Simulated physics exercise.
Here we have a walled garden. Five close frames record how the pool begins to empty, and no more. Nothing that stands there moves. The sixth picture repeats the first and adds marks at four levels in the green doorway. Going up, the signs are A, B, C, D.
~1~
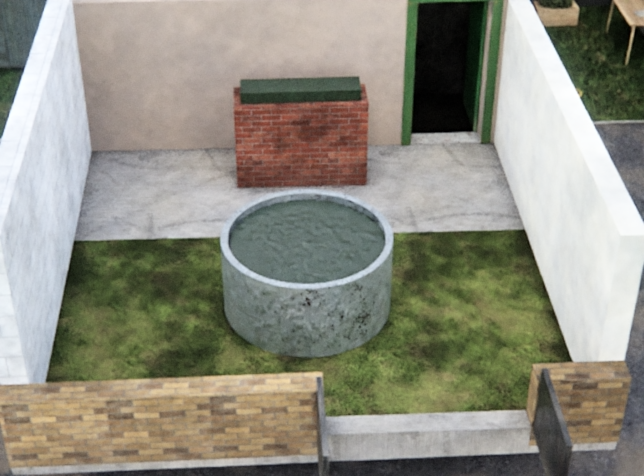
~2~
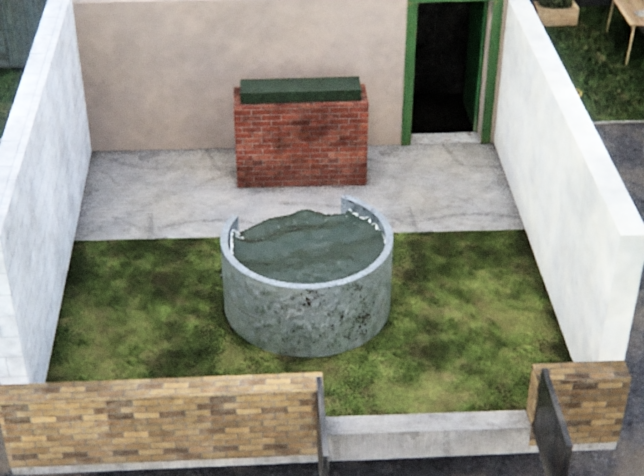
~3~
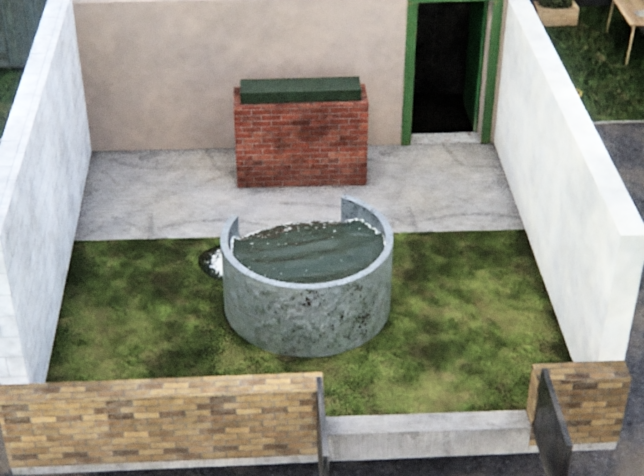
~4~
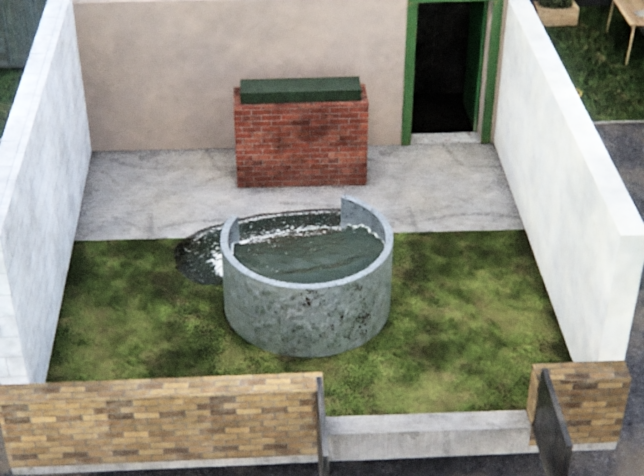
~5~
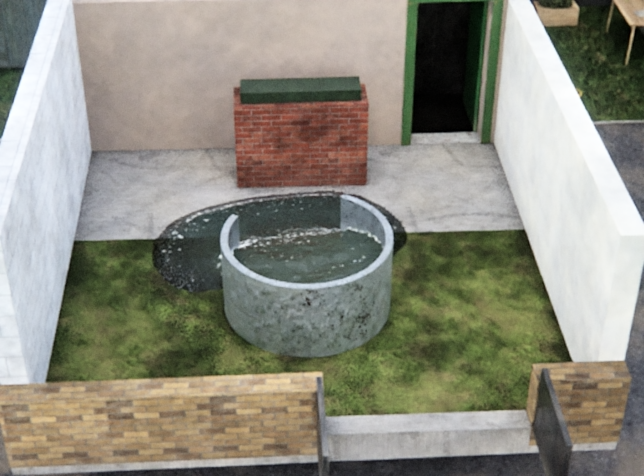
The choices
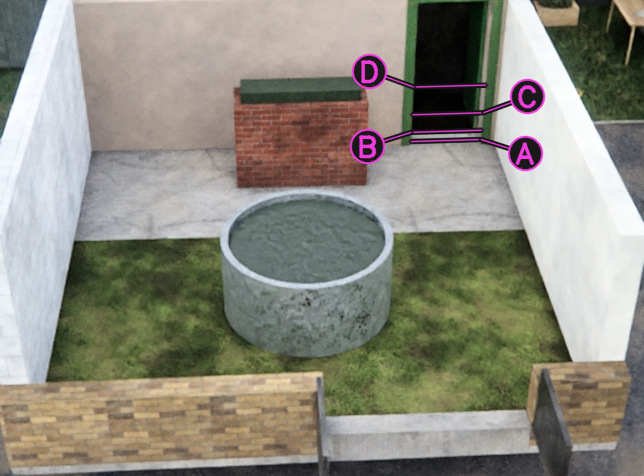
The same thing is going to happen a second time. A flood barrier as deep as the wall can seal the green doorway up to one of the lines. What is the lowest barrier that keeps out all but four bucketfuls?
That is mark B.
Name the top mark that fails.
It is A.
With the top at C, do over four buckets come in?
No.
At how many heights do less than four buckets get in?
Three of the four.
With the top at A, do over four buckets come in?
Yes.
In magenta, A at (445, 140); B at (446, 131); C at (447, 113); D at (449, 86); from the bottom up A, B, C, D.
For mark A, about 12 bucketfuls get in.
For mark B, nothing gets over.
For mark C, nothing gets over.
For mark D, nothing gets over.
